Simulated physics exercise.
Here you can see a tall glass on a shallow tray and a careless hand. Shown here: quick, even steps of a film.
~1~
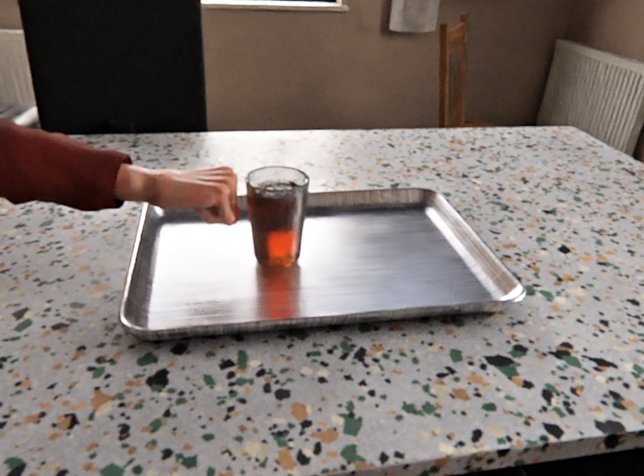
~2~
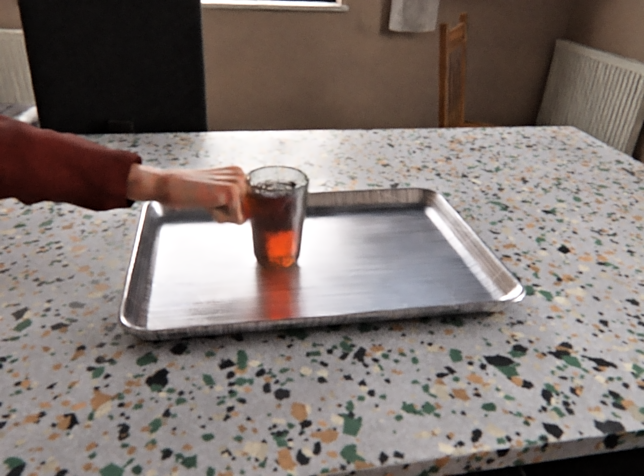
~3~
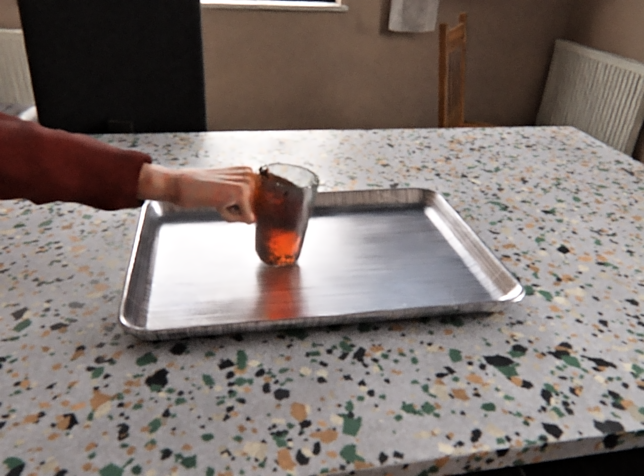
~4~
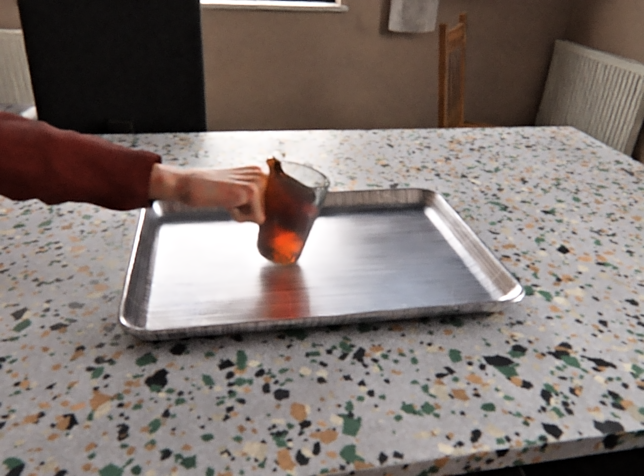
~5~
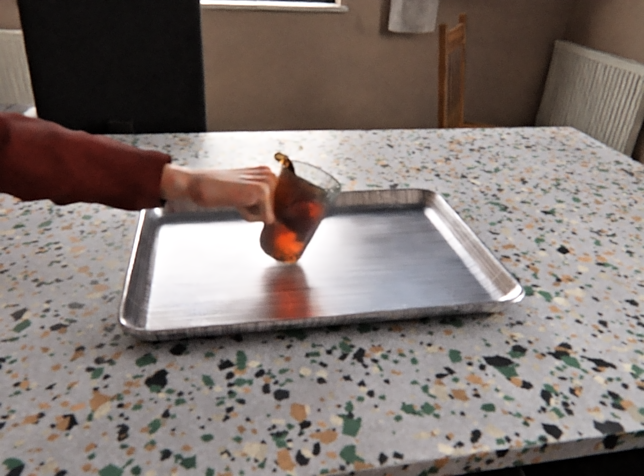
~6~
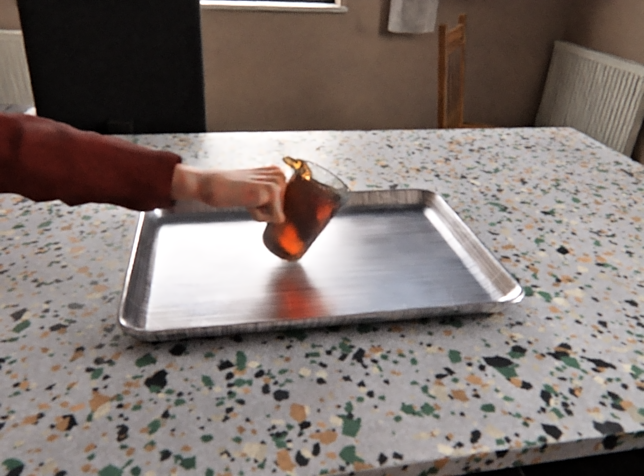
On a metal tray, a hand pushes a tall glass of tea, tilting it rightward.
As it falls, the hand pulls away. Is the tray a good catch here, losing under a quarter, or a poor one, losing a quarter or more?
The liquid that escapes the tray is more than a quarter of it.
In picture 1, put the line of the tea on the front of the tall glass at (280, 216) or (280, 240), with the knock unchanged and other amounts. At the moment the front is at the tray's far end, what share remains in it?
Roughly 70 per cent, then roughly 65 per cent.
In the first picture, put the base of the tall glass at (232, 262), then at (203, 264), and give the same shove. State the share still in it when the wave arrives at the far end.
Roughly 45 % and 40 %.
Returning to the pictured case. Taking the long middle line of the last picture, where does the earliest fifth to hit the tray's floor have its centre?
I'd mark it somewhere close to pixel (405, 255).
A moment on, the tall glass lies on its side and 88 per cent is in the glass, 0 on the tray and 12 above or beyond its rim.
Next, the tall glass lies on its side and 46 per cent is in the glass, 46 on the tray and 7 above or beyond its rim.
Then the tall glass lies on its side and 25 per cent is in the glass, 44 on the tray and 32 above or beyond its rim.
Later the tall glass lies on its side and 13 per cent is in the glass, 51 on the tray and 36 above or beyond its rim.
Finally, 62 per cent is held by tray and glass, 38 is off the tray.
